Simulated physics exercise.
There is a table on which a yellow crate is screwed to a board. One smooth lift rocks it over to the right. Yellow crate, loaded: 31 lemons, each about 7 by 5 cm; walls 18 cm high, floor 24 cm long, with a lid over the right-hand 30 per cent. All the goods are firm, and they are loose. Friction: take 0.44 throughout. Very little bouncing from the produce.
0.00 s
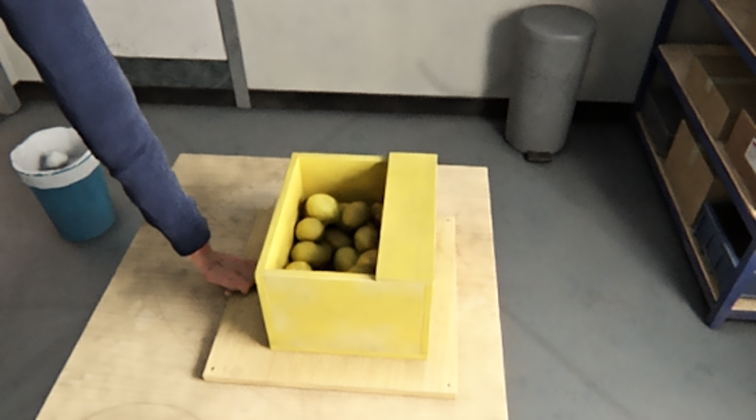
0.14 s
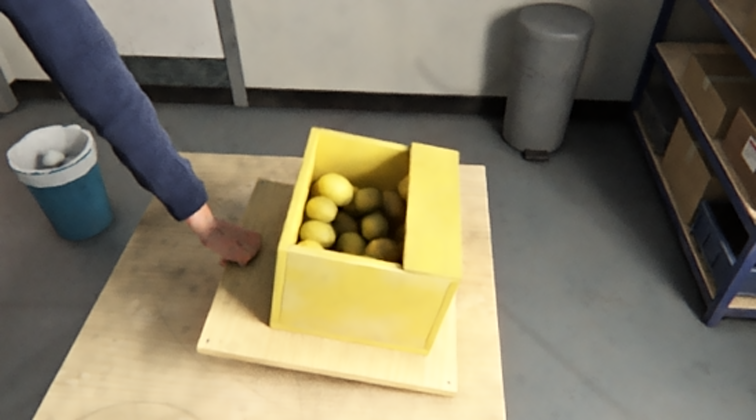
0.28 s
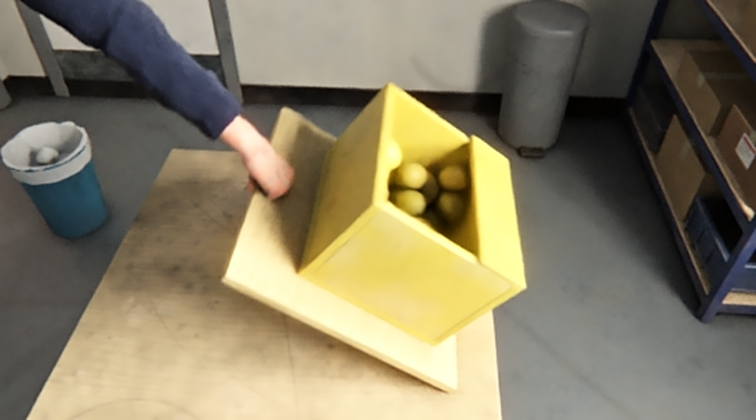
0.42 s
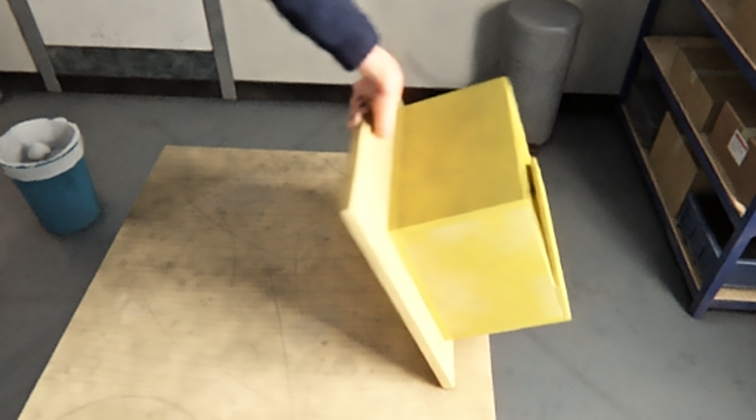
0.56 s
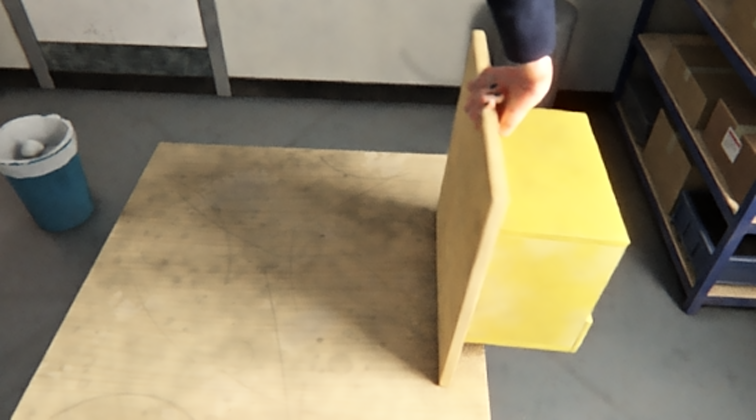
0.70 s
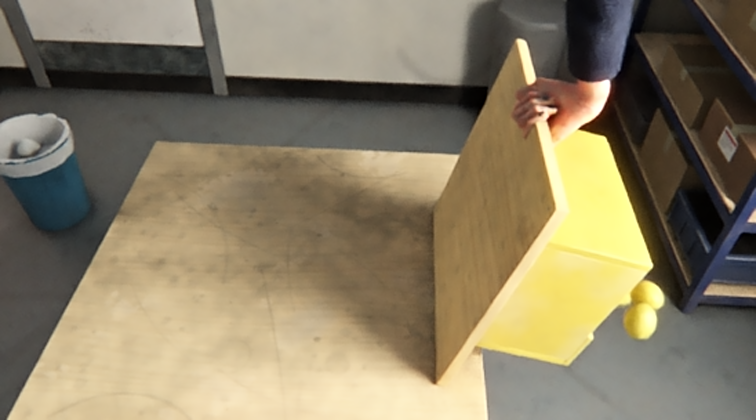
The footage shows a hand lifting the left side of a board on a table, rocking the attached yellow crate of round yellow goods over to the right until it lies past its side and a few goods emerge.
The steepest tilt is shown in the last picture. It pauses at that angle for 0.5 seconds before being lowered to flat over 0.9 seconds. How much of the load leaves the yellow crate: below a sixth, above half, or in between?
Most likely the spill will come to a sixth up to half of the pieces.
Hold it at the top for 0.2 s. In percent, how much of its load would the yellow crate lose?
In that case yellow crate 30 per cent.
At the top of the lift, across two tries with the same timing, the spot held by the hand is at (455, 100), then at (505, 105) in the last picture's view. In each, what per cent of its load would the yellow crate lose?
Yellow crate 0 then 20 per cent.
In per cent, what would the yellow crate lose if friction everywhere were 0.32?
Yellow crate 20 per cent.
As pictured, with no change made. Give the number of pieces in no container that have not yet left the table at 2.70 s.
The count is about 0.
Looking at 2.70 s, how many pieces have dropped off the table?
About 8.
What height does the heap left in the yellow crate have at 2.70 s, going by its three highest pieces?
I'd put it near 11 cm.
After 1.02 s, tilt 105°; 8 of 31 out of the yellow crate.
After 1.42 s, tilt 89°; 8 of 31 out of the yellow crate.
After 1.98 s, tilt 5°; 8 of 31 out of the yellow crate.
Outcome (at 2.70 s), 8 of 31 out of the yellow crate. Asked share, 8 of 31, 26 per cent.
